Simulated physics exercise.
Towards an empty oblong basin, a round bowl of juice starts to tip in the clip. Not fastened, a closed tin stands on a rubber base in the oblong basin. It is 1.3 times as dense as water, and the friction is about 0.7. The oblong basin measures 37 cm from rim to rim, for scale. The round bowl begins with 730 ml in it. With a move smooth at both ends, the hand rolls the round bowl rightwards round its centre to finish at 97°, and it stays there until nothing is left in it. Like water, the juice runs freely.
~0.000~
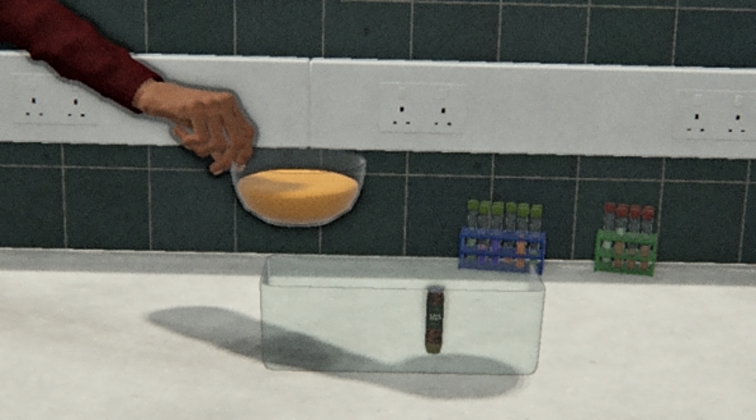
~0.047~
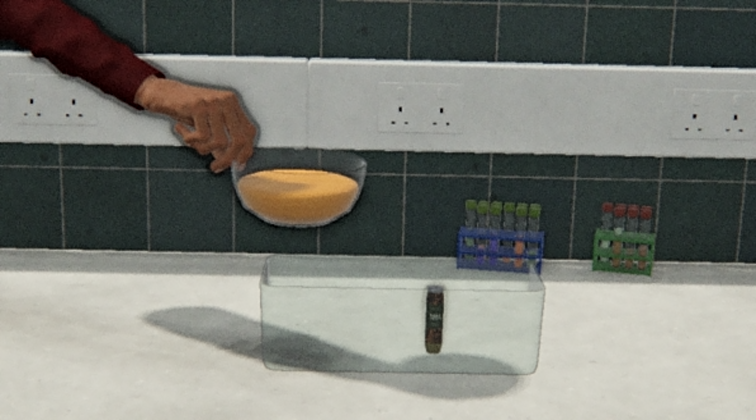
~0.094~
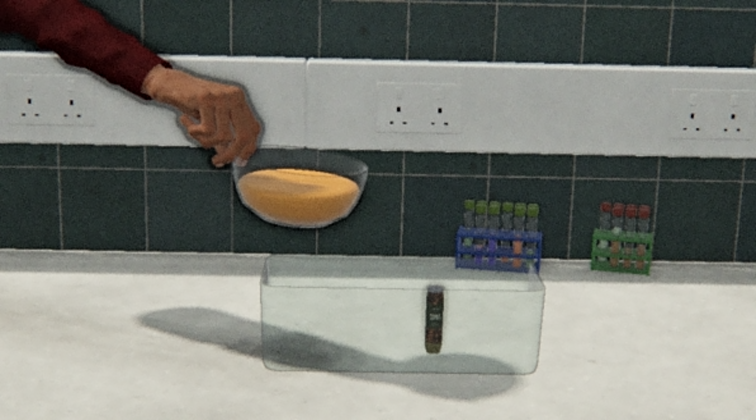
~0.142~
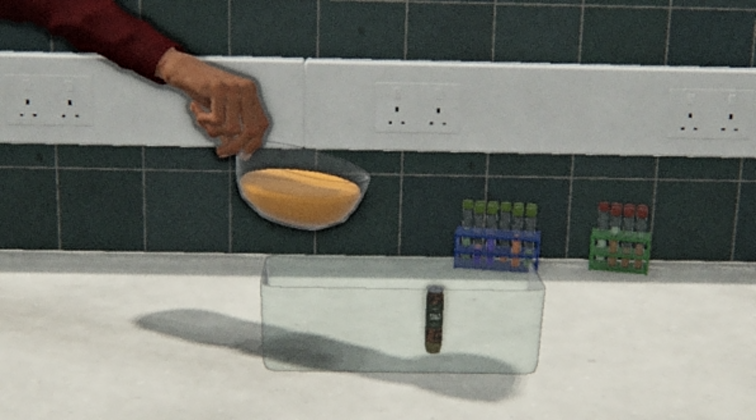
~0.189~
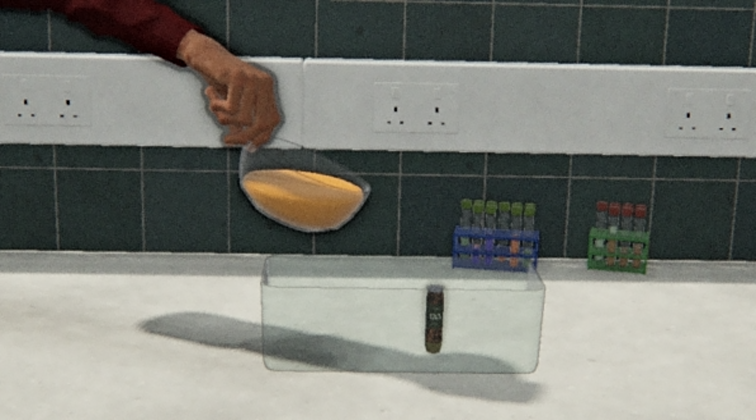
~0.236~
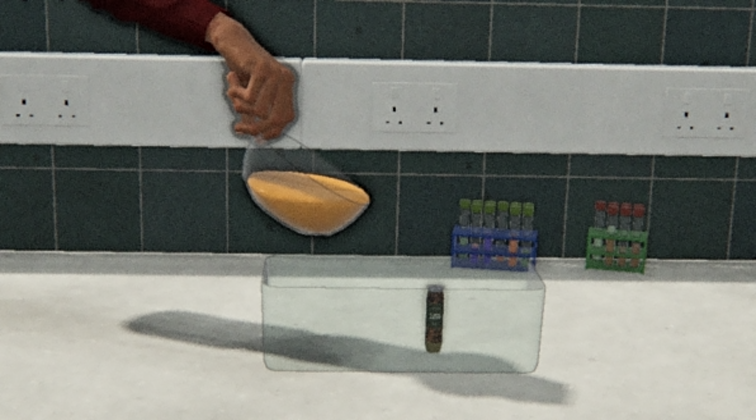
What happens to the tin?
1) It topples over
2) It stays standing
It stays standing.
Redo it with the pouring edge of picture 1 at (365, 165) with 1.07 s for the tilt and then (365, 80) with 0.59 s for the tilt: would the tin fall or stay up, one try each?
First it stays on its base; then it tips over.
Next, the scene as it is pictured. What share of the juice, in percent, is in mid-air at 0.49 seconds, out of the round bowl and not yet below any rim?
Near 32 per cent at that time.
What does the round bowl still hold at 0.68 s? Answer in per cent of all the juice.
3 per cent or thereabouts.
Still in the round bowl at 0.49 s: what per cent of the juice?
Around 20 percent.
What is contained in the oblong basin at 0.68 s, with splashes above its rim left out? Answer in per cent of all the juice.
Roughly 94 percent of it.
By 0.49 s the tilt is 91° and 20 per cent is still to pour; the tin stands where it began.
By 0.68 s the tilt is 97° and 3 per cent is still to pour; the tin stands where it began.
By 0.88 s the tilt is 97° and 0 per cent is still to pour; the tin stands where it began.
By 1.09 s the tilt is 97° and 0 per cent is still to pour; the tin stands where it began.
At rest the tin stands where it began.
